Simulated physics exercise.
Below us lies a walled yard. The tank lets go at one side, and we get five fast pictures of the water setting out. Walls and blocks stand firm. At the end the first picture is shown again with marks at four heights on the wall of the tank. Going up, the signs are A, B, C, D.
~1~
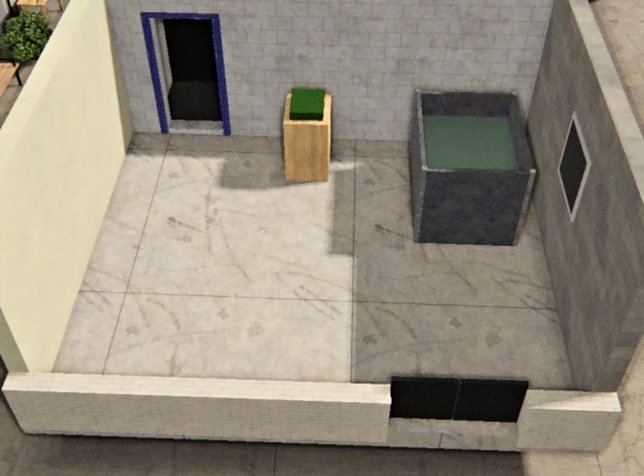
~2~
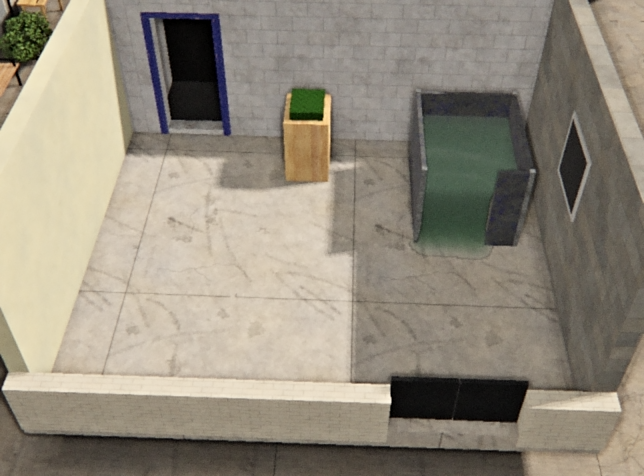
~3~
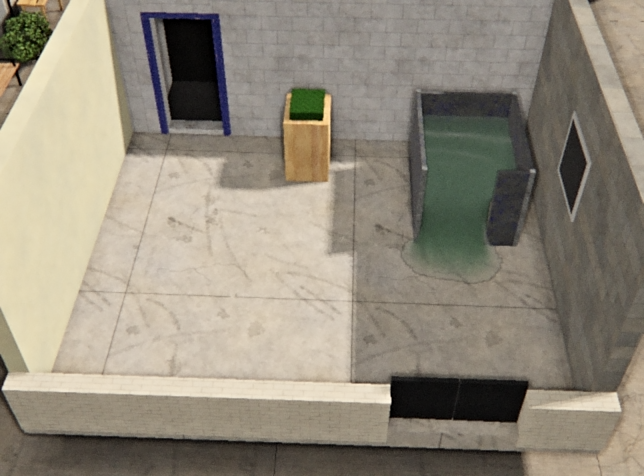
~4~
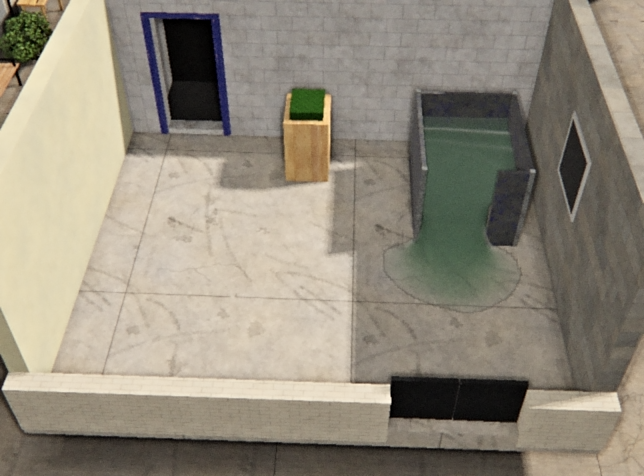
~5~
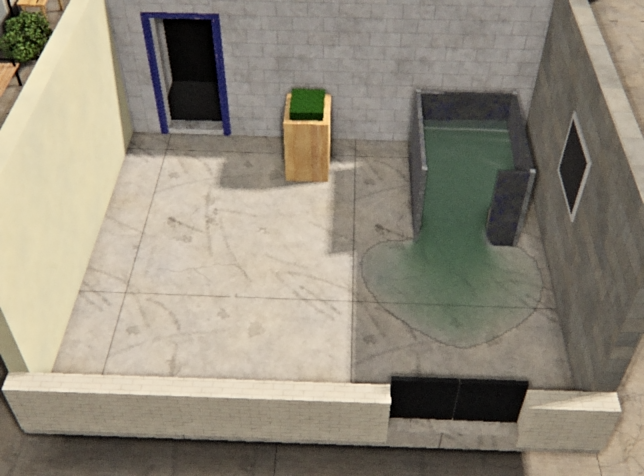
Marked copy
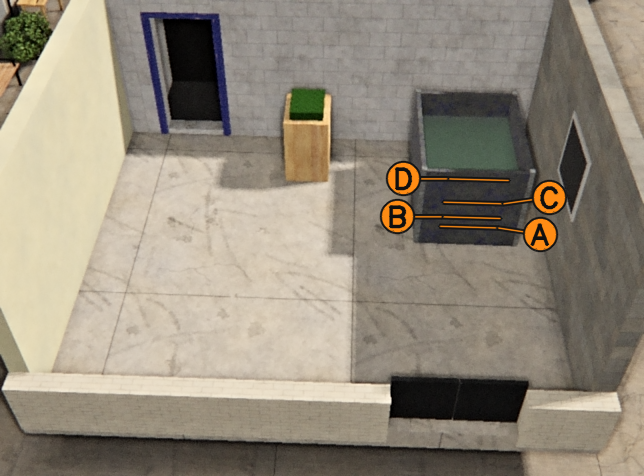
Green water sits still in a dark tank at the right of a walled yard, near a wooden planter and a blue-framed doorway. The tank's front opens and the water pours out onto the floor, then spreads forward and sideways into a widening, rounded pool.
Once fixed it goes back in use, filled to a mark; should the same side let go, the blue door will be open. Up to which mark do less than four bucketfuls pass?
C will do.
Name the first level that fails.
That would be D.
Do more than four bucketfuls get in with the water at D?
Yes, that goes wrong.
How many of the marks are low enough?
Three of the four.
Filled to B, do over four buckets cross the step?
No, not at all.
On the marked copy, A at (469, 227); B at (470, 217); C at (473, 202); D at (477, 179); from the bottom up A, B, C, D.
With A, nothing gets over.
With B, nothing gets over.
With C, a splash gets over, under a bucket.
With D, about 10 bucketfuls get in.
